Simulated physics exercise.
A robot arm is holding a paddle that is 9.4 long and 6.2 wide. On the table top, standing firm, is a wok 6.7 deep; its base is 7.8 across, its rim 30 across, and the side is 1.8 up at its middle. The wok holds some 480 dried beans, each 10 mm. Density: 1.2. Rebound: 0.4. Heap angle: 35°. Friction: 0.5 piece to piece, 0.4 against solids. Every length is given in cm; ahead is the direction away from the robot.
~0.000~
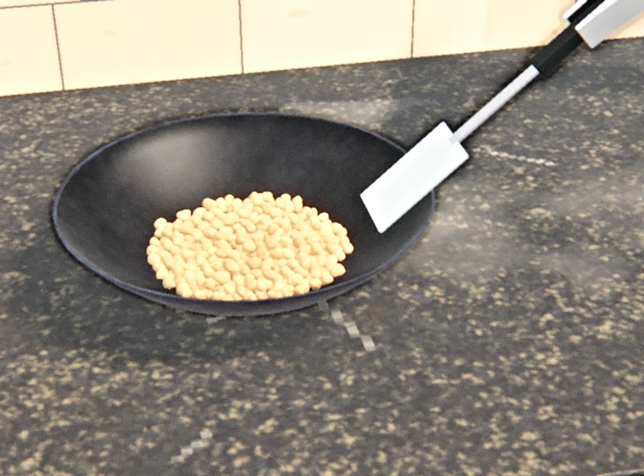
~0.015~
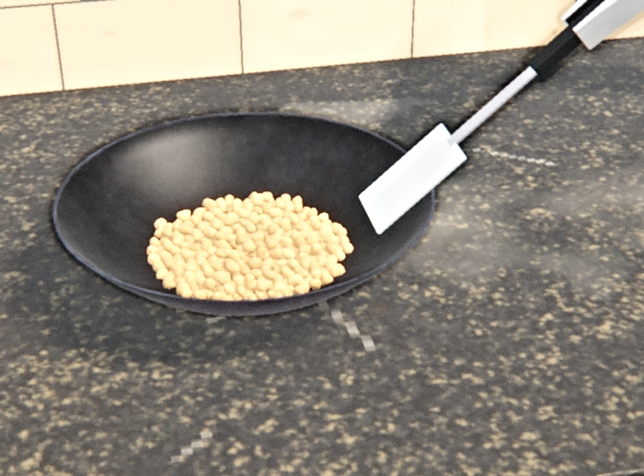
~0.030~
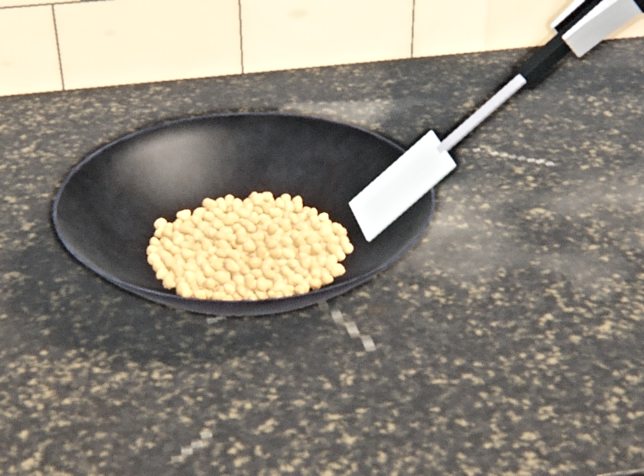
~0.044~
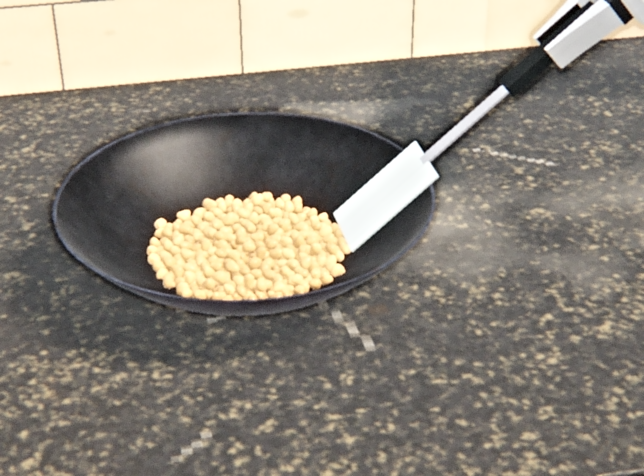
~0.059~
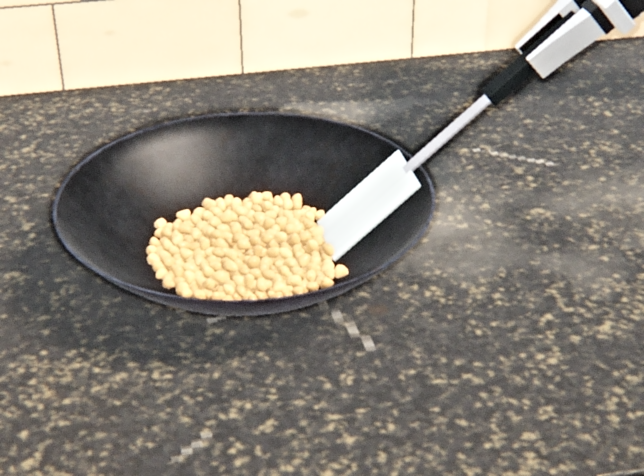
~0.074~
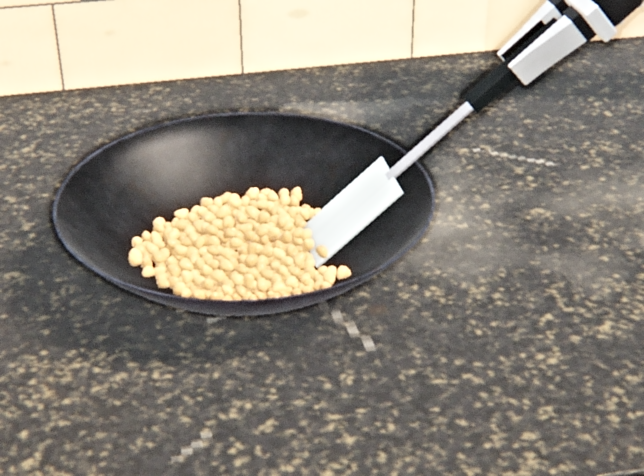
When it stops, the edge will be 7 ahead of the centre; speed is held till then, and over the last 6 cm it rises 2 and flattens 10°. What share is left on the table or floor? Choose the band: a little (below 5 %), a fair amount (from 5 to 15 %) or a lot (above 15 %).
It is a little, below 5 %.
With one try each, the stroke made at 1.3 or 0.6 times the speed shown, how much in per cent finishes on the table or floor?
First try around 10 %, second try around 0 %.
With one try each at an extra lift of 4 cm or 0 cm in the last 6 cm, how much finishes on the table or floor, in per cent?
It comes to around 5 per cent on the first try and around 5 per cent on the second.
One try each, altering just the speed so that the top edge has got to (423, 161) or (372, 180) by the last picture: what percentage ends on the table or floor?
I'd estimate close to 0 and 10 in a hundred.
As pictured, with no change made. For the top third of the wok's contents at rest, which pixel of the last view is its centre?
Look near (127, 236).
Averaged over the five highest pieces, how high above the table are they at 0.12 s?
Roughly 6 centimetres.
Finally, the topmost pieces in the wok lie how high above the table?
Some 6.5 cm.
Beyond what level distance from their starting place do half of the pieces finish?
Some 4 cm.
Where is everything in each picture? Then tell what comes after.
In the first picture, paddle top edge at (456, 139), sloping 41°; upper third of the load around (249, 242), from x 150 to 345, top at y 195; 475 in the wok.
In the second picture, paddle top edge at (454, 140), sloping 41°; upper third of the load around (249, 242), from x 150 to 345, top at y 195.
In the third picture, paddle top edge at (443, 148), sloping 41°; upper third of the load around (249, 242), from x 150 to 345, top at y 195.
In the fourth picture, paddle top edge at (427, 158), sloping 41°; upper third of the load around (249, 242), from x 150 to 345, top at y 195.
In the fifth picture, paddle top edge at (409, 168), sloping 41°; upper third of the load around (248, 238), from x 150 to 340, top at y 195.
In the sixth picture, paddle top edge at (392, 174), sloping 41°; upper third of the load around (240, 236), from x 135 to 345, top at y 195; 475 in the wok.
By 0.12 s, sloping 41°, highest piece 6 above the table; 475 in the wok.
By 0.16 s, sloping 38°, highest piece 8 above the table; 474 in the wok, 1 on the blade or in flight.
By 0.38 s, sloping 31°, highest piece 7 above the table; 468 in the wok, 6 on the table or floor, 1 on the blade or in flight.
By 1.43 s, sloping 31°, highest piece 6 above the table; 468 in the wok, 7 on the table or floor.
Final count, 468 in the wok, 7 on the table or floor. That is 1 % on the table or floor.
